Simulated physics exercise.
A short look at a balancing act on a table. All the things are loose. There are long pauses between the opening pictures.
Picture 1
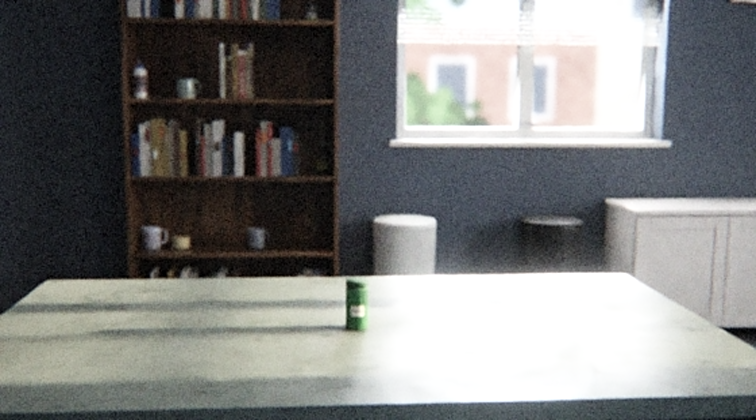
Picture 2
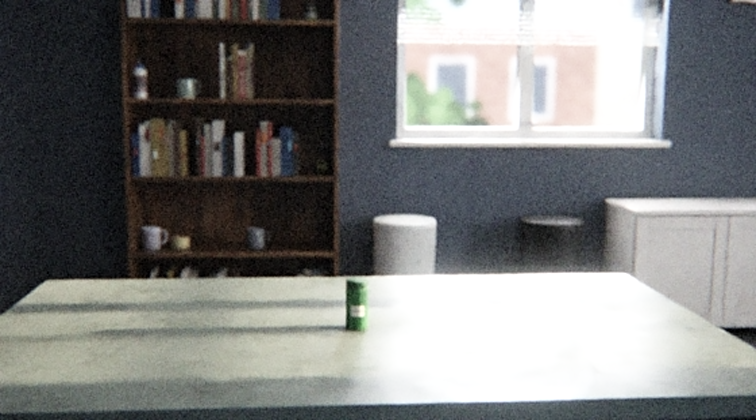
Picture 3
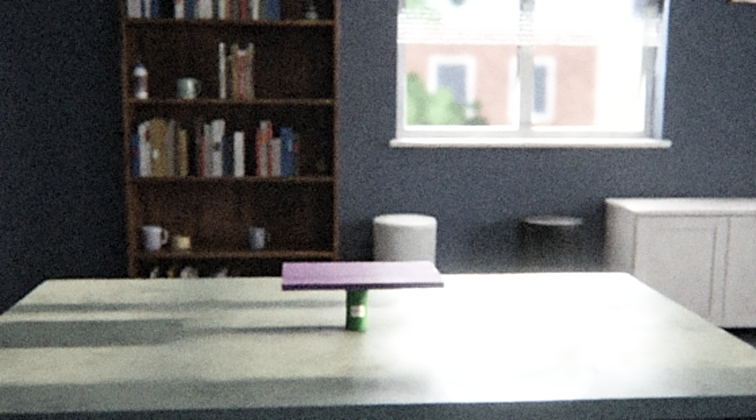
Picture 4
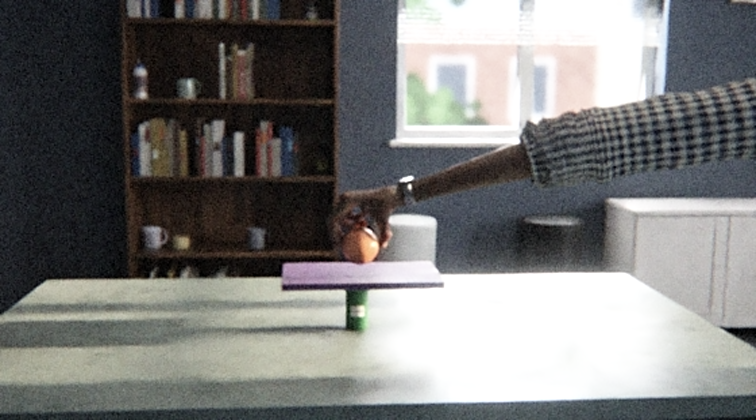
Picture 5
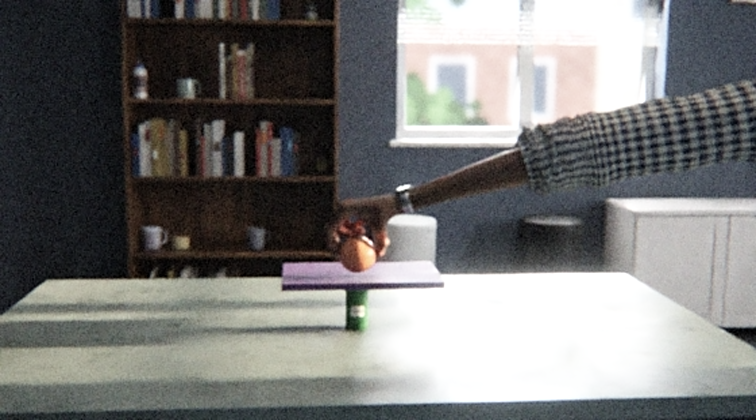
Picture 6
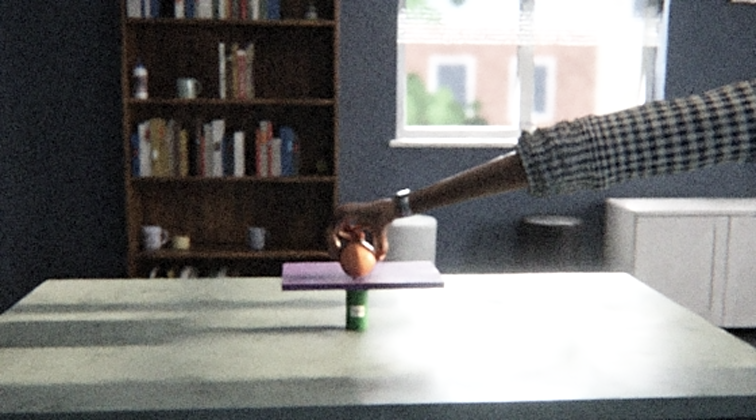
A purple board appeared on top of a small green can on the table, and then a hand reached in from the right and lowered a round orange tomato onto the board, still holding it.
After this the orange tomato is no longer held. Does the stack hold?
The stack keeps its balance.
Then, 0.20 s later than the last frame, all is still.
Then, 0.30 s later than the last frame, orange tomato resting near (357, 259).
When it is over, all 3 as before. End places, in pixels of the last picture, orange tomato near (357, 259). The stack holds.
